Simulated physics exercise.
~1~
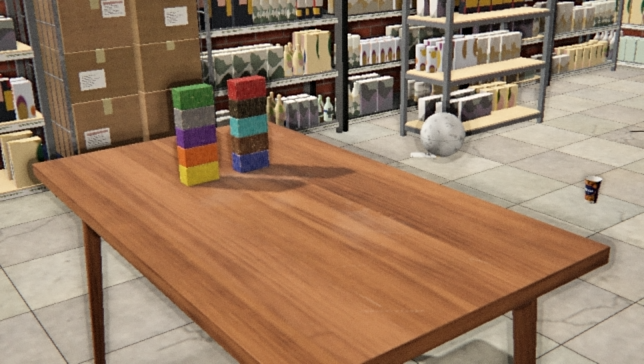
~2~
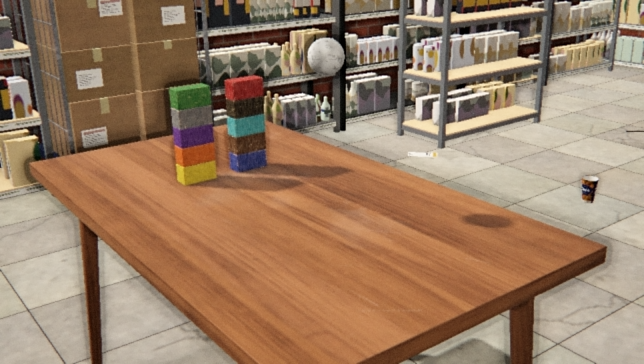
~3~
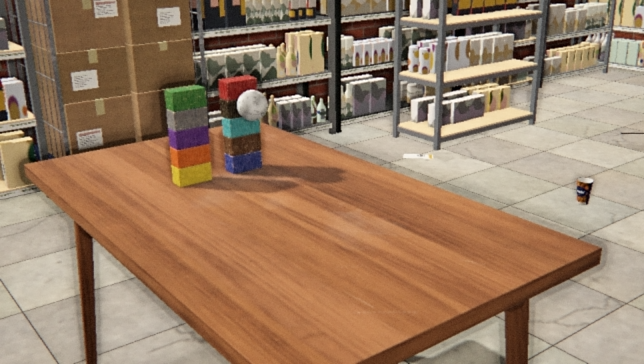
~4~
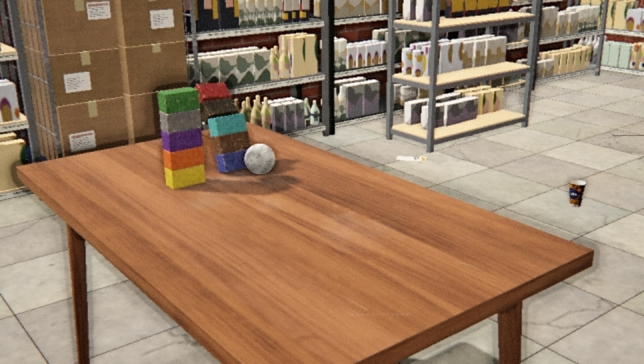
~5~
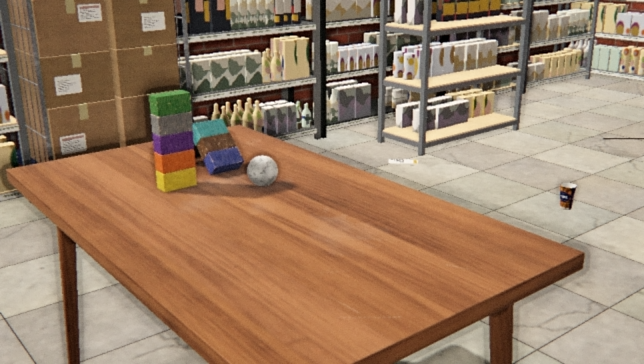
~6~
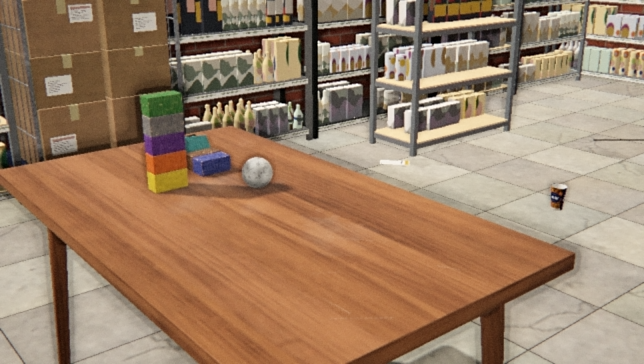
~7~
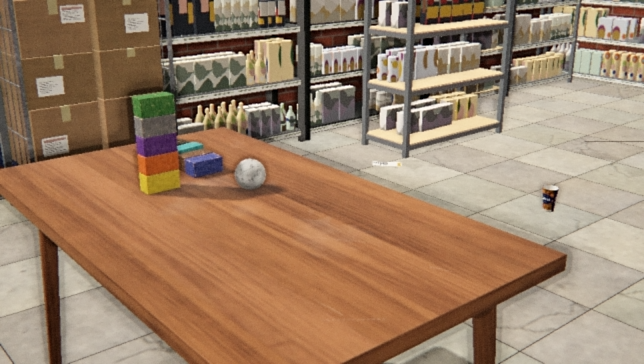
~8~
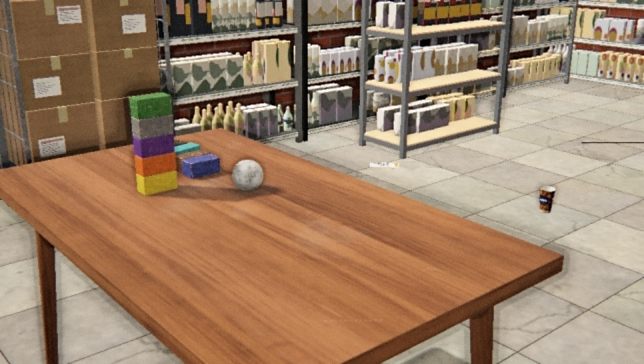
To begin with, two neat stacks of coloured blocks stand side by side near the far end of a wooden table in a store-like room, while a pale ball hangs in the air to their right. The ball travels left, rising and then dropping into the upper part of the right-hand stack. That stack leans left and breaks apart as the ball drops to the tabletop beside it. Its blocks tumble behind the other stack, the red one passing out of sight. Finally, the green-topped stack still stands, with a blue block and a bit of turquoise visible beside it and the ball resting to their right.
